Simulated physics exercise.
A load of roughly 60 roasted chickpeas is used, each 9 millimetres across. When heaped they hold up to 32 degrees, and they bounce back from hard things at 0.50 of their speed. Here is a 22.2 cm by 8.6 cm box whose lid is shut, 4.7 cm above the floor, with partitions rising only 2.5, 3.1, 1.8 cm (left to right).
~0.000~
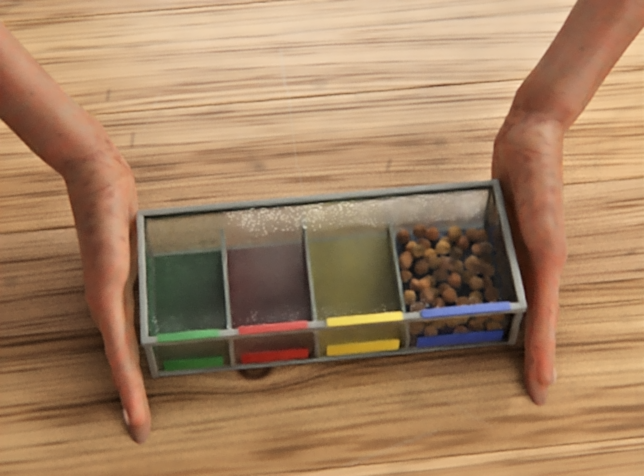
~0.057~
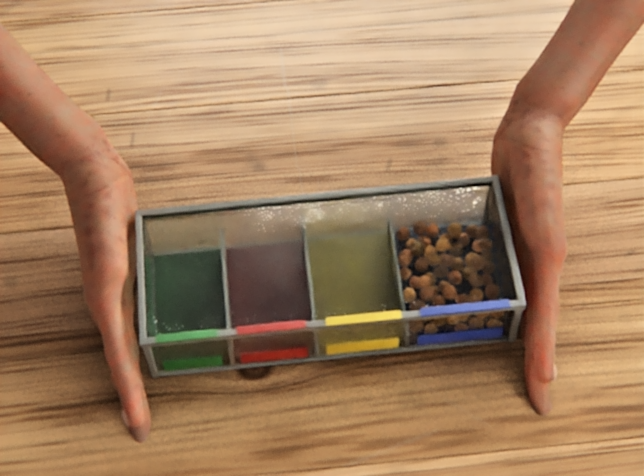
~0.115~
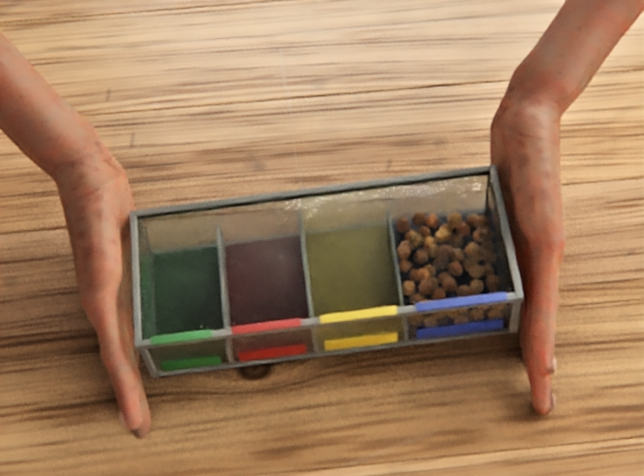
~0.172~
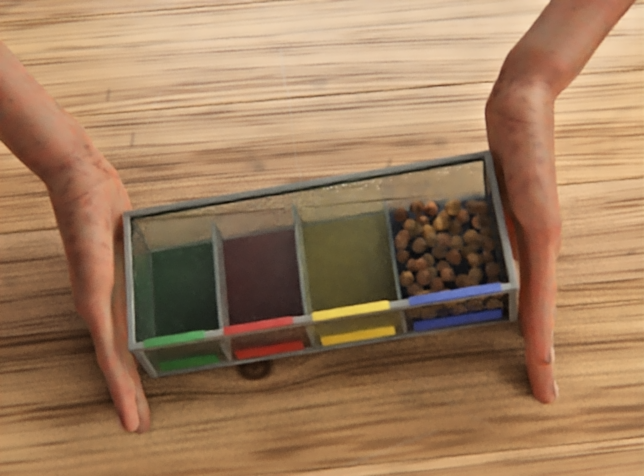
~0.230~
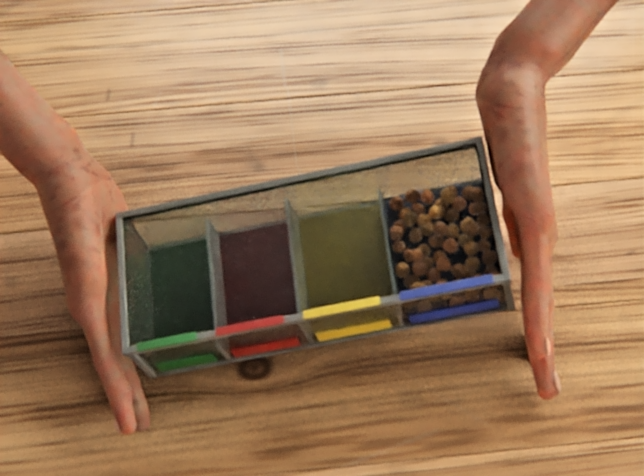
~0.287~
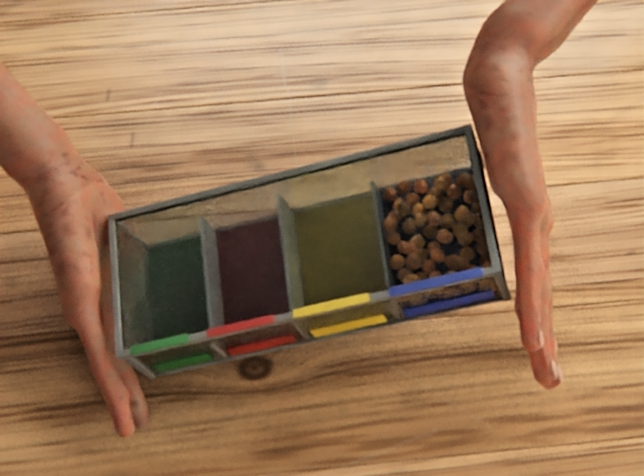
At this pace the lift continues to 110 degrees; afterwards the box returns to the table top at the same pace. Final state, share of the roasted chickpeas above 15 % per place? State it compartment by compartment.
Red N, blue N, green Y, yellow Y.
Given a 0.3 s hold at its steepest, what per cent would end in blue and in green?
Blue 0, green 60.
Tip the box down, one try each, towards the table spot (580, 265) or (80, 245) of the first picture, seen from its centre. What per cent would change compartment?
I'd put it at about 0 per cent for the first tilt and about 100 per cent for the second.
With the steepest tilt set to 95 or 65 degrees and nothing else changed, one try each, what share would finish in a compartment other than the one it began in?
Some 90 and some 5 per cent, respectively.
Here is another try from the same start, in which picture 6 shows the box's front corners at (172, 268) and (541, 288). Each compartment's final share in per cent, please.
Red 0, blue 100, green 0, yellow 0.
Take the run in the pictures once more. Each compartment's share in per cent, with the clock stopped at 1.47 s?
Red 10 %, blue 35 %, green 10 %, yellow 45 %.
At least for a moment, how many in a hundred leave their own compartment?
Estimate: Around 100 %.
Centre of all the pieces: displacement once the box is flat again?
12.5 cm.
Then, at 1.47 s, tilt 110 degrees; red 10 %, blue 35 %, green 10 %, yellow 45 %.
After 2.27 s, tilt 49 degrees; green 45 %, yellow 50 %.
Then, at 3.08 s, tilt 0 degrees; red 5 %, green 45 %, yellow 50 %.
In the end, at 3.6 s, red 5 %, blue 0 %, green 45 %, yellow 50 %.
